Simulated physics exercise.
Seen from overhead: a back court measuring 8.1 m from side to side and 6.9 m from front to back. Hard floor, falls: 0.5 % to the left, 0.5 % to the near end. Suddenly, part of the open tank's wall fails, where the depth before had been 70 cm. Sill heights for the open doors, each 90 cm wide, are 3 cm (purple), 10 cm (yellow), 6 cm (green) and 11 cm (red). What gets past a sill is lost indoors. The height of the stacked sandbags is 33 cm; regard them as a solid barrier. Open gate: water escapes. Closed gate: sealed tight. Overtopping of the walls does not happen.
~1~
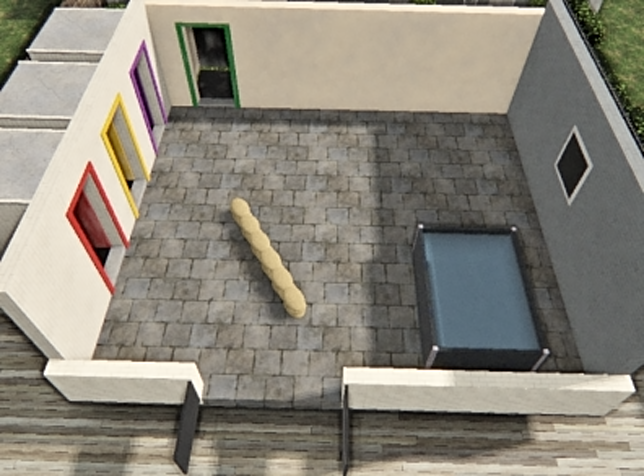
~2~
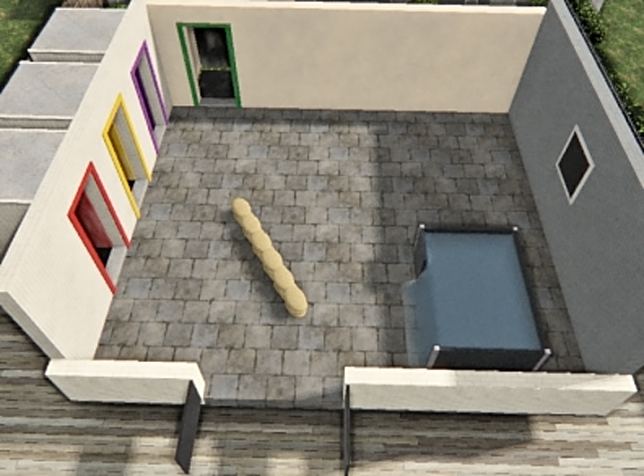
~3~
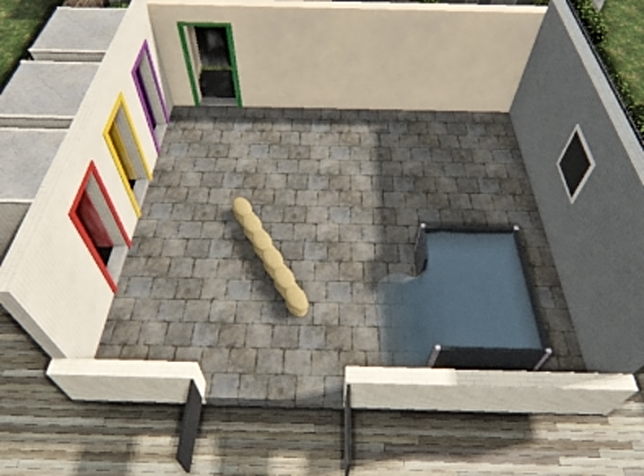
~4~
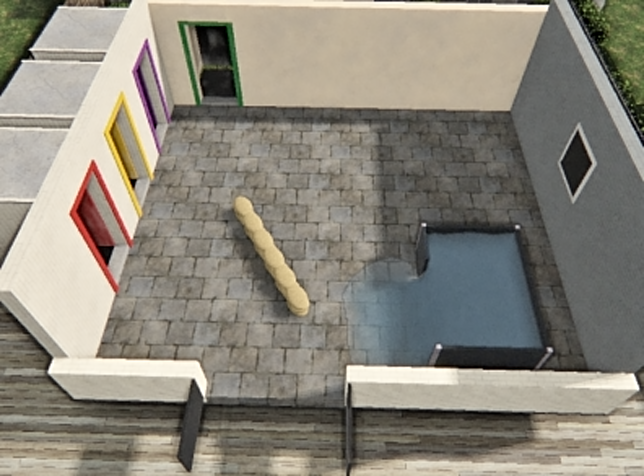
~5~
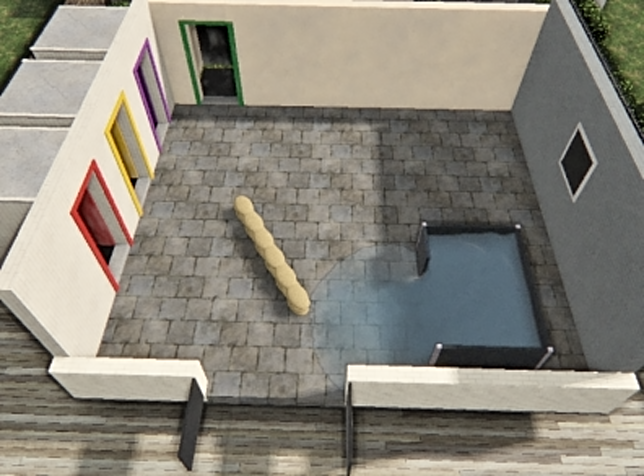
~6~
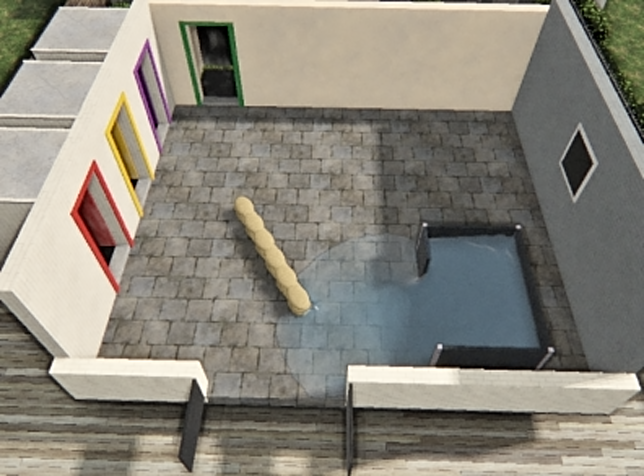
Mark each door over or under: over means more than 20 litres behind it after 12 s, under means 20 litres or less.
Purple door over, yellow door under, green door over, red door under.
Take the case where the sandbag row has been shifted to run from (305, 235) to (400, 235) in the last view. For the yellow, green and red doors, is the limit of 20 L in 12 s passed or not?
With that change: Yellow stays within, green exceeds it, red exceeds it.
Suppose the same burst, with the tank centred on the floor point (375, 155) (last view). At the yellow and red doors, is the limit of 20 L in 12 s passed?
Against that limit: Yellow past it, red below.
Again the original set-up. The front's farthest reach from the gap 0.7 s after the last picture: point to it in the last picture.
Point: Roughly (125, 338) in the last view.
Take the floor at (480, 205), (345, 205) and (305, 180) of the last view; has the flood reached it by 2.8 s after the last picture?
Listed in sequence, the spots are bone dry, drenched and drenched.
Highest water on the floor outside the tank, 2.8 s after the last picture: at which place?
Around (91, 378).
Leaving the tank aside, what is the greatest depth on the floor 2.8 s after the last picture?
Around 26 centimetres.
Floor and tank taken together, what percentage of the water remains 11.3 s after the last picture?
It comes to near 68 per cent.
Then, 0.7 s after the last picture water covers 20 % of the floor and is deepest (38 cm) near (308, 305); purple door not reached, yellow door not reached, green door not reached, red door not reached.
Then, 1.5 s after the last picture water covers 30 % of the floor and is deepest (42 cm) near (102, 378); purple door not reached, yellow door not reached, green door not reached, red door not reached.
Then, 2.8 s after the last picture water covers 55 % of the floor and is deepest (26 cm) near (91, 378); purple door 1 cm at the sill, 0 L in, yellow door 4 cm at the sill, 0 L in, green door 11 cm at the sill, 1 L in, red door 11 cm at the sill, 0 L in.
Then, 6.3 s after the last picture water covers 70 % of the floor and is deepest (12 cm) near (277, 138); purple door 8 cm at the sill, 23 L in, yellow door 4 cm at the sill, 0 L in, green door 12 cm at the sill, 51 L in, red door 6 cm at the sill, 2 L in.
Then, 11.3 s after the last picture water covers 90 % of the floor and is deepest (8 cm) near (156, 229); purple door 6 cm at the sill, 103 L in, yellow door 7 cm at the sill, 0 L in, green door 5 cm at the sill, 75 L in, red door 4 cm at the sill, 2 L in.
